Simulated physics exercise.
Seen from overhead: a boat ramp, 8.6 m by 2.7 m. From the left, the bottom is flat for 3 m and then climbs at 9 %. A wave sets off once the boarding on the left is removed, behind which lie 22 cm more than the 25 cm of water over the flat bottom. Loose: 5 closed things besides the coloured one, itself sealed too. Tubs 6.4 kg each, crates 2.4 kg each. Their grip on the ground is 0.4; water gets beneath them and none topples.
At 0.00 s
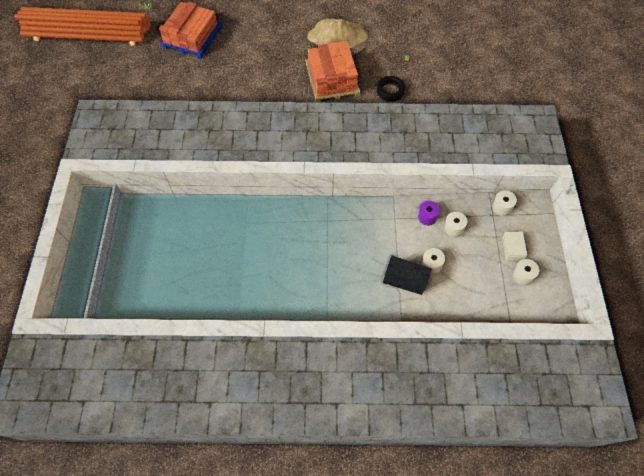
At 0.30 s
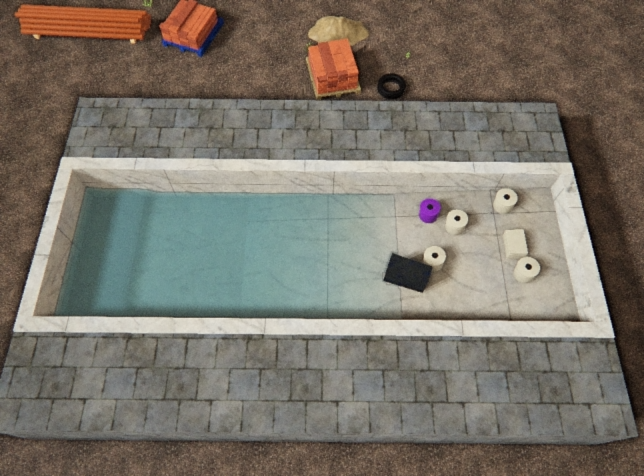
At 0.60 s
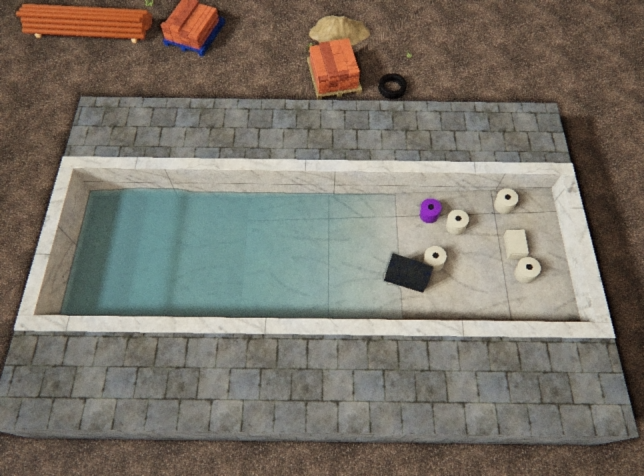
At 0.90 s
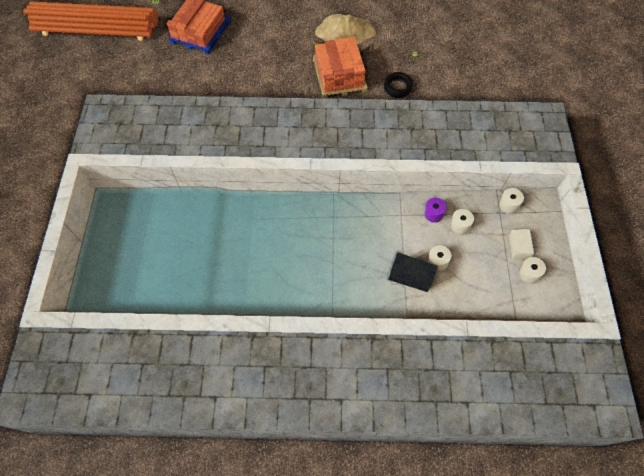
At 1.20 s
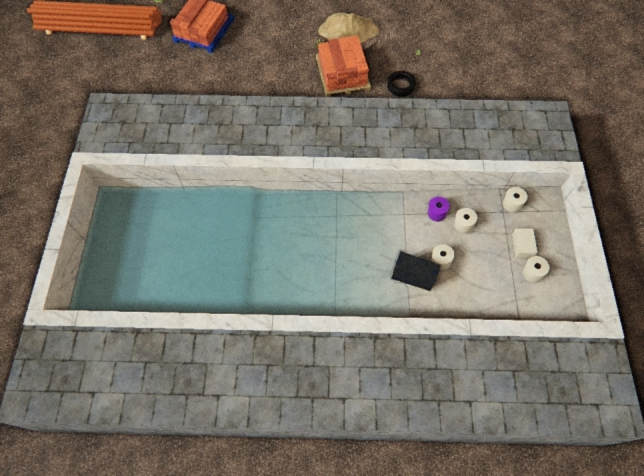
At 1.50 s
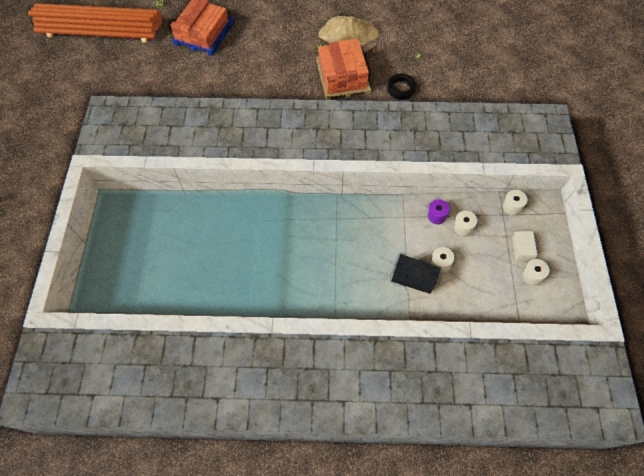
On a boat ramp seen from above, the left boarding disappears and a low wave travels right through shallow water, the tubs staying still.
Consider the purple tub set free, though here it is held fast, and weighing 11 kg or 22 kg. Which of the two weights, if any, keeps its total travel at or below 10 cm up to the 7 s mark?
The lighter weight already.
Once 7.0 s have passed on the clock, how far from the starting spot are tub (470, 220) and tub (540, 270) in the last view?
One is off by 0 cm, the other by 0 cm, in the order asked.
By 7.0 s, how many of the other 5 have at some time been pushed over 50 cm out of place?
The count comes to 0.
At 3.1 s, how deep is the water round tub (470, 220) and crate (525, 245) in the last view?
Some 0 cm at the first, some 0 cm at the second.
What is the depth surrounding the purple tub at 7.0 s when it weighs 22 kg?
Close to 1 cm deep.
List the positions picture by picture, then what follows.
The first picture shows the purple tub at (431, 209), on the bottom; water covers 15.2 m2; 0 of 6 have shifted.
The second picture shows the purple tub at (432, 207), on the bottom; water covers 15.2 m2; 0 of 6 have shifted.
The third picture shows the purple tub at (432, 207), on the bottom; water covers 15.2 m2; 0 of 6 have shifted.
The fourth picture shows the purple tub at (437, 206), on the bottom; 15.2 m2 under water; 0 of 6 have shifted.
The fifth picture shows the purple tub at (441, 205), on the bottom; water covers 15.2 m2; 0 of 6 have shifted.
The sixth picture shows the purple tub at (441, 208), on the bottom; water covers 15.2 m2; 0 of 6 have shifted.
After 2.1 s the purple tub would be 0 cm from its start with 11 kg and 0 cm from its start with 22 kg; 0 cm of water round it then.
After 3.1 s the purple tub would be 0 cm from its start with 11 kg and 0 cm from its start with 22 kg; 2 cm of water round it then.
After 4.9 s the purple tub would be 0 cm from its start with 11 kg and 0 cm from its start with 22 kg; 4 cm of water round it then.
After 7.0 s the purple tub would be 0 cm from its start with 11 kg and 0 cm from its start with 22 kg; 1 cm of water round it then.
